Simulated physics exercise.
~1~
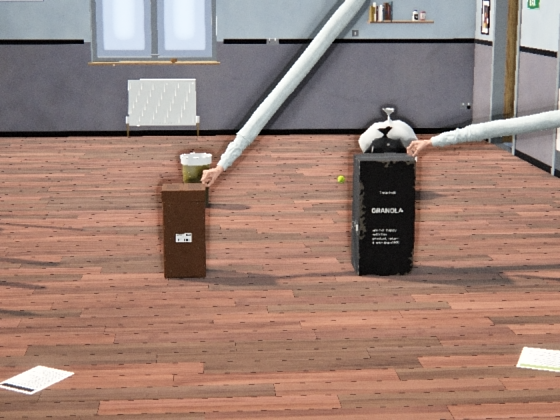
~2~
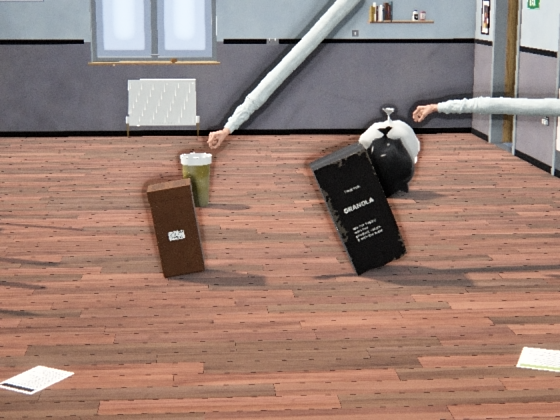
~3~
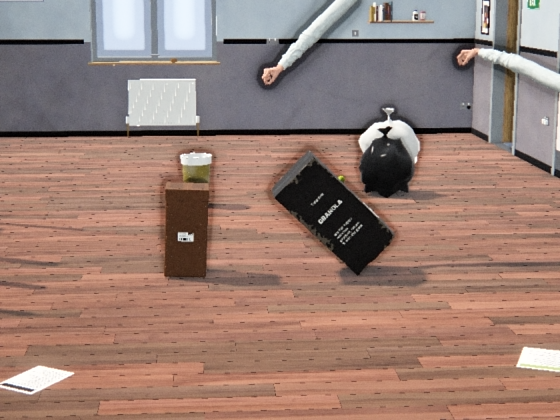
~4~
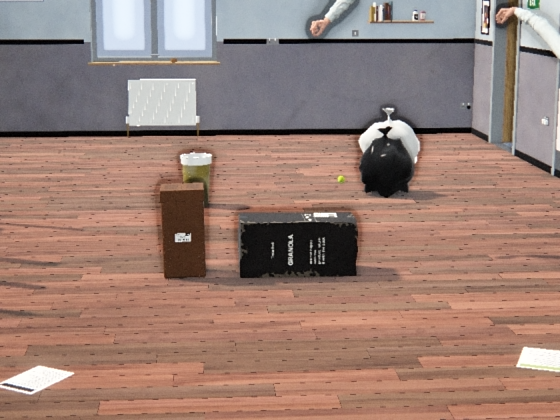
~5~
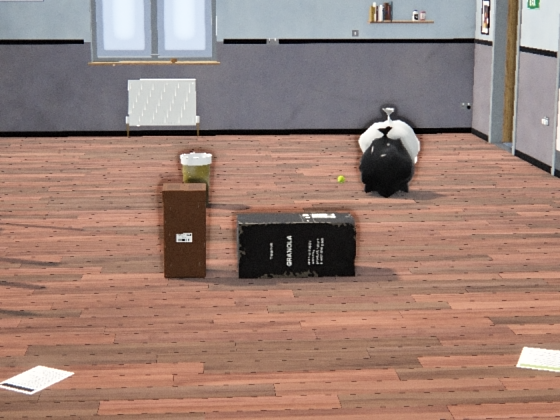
The footage shows two hands shoving a brown tote and a black parcel standing upright on a wooden floor, then drawing back. Both tip to the left; the brown tote rocks back upright, while the black parcel keeps leaning and falls onto its side.
